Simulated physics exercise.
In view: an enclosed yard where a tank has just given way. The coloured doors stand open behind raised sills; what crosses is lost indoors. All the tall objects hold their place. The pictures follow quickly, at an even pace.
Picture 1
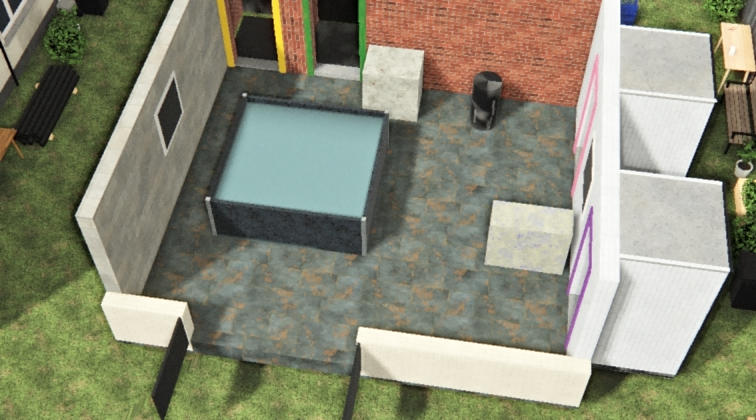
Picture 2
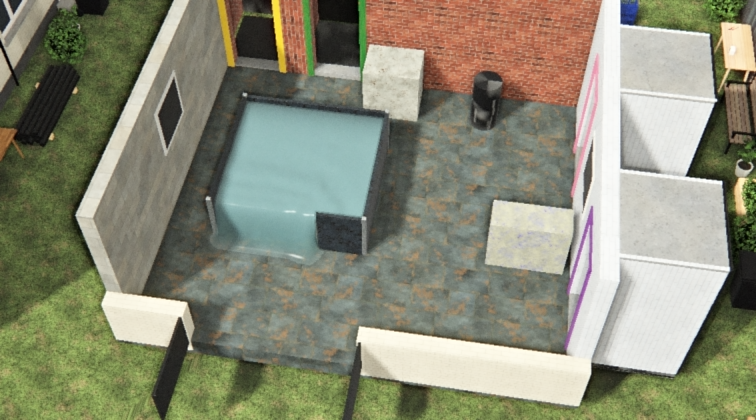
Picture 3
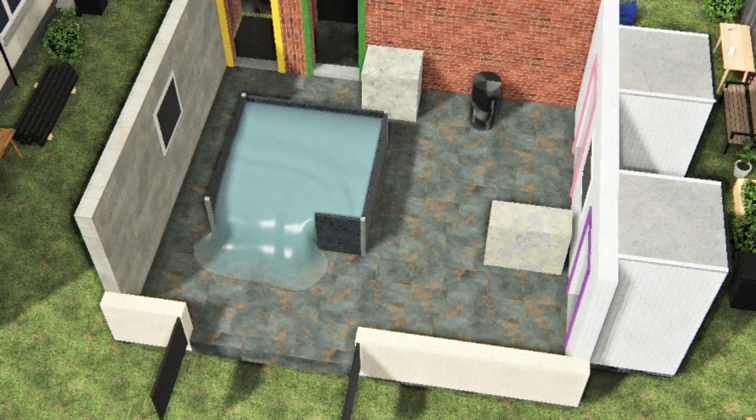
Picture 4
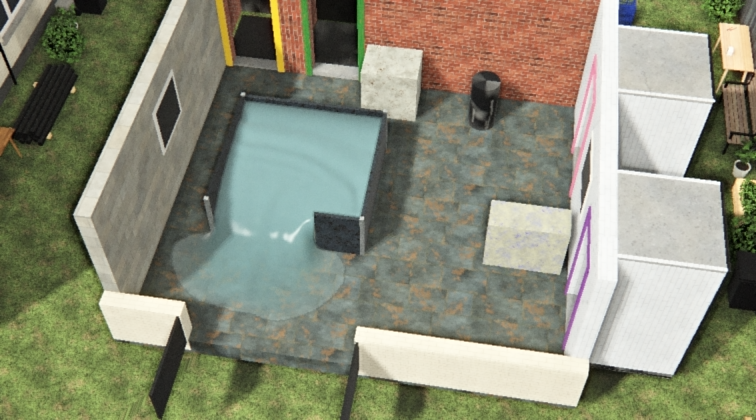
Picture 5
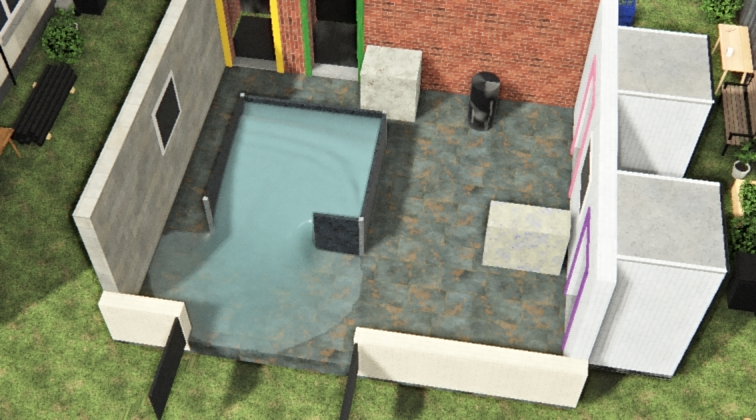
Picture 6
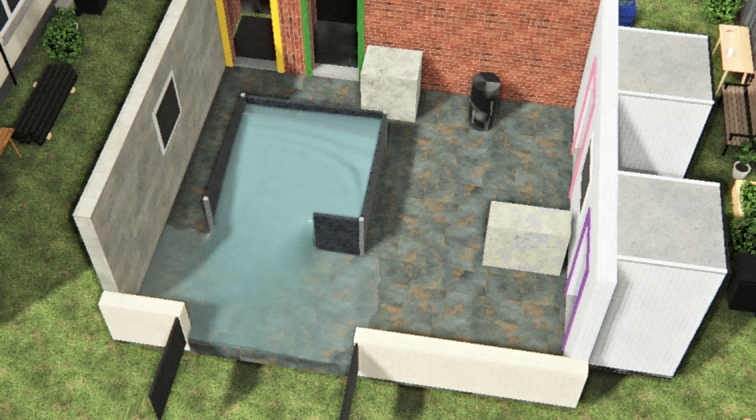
The footage shows a walled yard with a dark-sided tank of still water, whose front side opens at the left; water pours through the gap and spreads across the paving toward the front wall and its open gate.
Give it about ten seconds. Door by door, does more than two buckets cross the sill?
In the end: The pink door holds within the limit; the purple door holds within the limit; the green door holds within the limit; the yellow door floods.
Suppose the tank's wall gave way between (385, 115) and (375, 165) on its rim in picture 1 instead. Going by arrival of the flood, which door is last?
Last comes the door marked yellow.
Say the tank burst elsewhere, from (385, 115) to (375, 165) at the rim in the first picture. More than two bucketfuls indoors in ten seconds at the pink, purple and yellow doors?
The pink one goes over; the purple one floods; the yellow one goes over.
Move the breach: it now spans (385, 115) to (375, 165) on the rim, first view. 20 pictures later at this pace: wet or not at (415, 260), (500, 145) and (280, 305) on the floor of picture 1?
As listed: Free of water, wet, clear.
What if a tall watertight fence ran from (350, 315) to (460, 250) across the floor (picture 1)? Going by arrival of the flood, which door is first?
First comes the yellow-painted one.
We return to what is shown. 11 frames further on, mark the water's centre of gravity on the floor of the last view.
I would point to (272, 225).
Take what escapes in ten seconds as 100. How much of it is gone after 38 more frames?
I make it 80 per cent.
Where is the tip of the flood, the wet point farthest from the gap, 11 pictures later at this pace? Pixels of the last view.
Near (537, 379).
A moment on, water covers 20 % of the floor; the pink door not reached, the purple door not reached, the green door not reached, the yellow door not reached.
Next, water covers 25 % of the floor; the pink door not reached, the purple door not reached, the green door not reached, the yellow door not reached.
Then, water covers 30 % of the floor; the pink door not reached, the purple door wet at the sill, nothing in, the green door not reached, the yellow door not reached.
Later, water covers 40 % of the floor; the pink door not reached, the purple door wet at the sill, nothing in, the green door wet at the sill, nothing in, the yellow door far over two buckets in.
In the end, water covers 55 % of the floor; the pink door not reached, the purple door wet at the sill, nothing in, the green door wet at the sill, nothing in, the yellow door far over two buckets in.
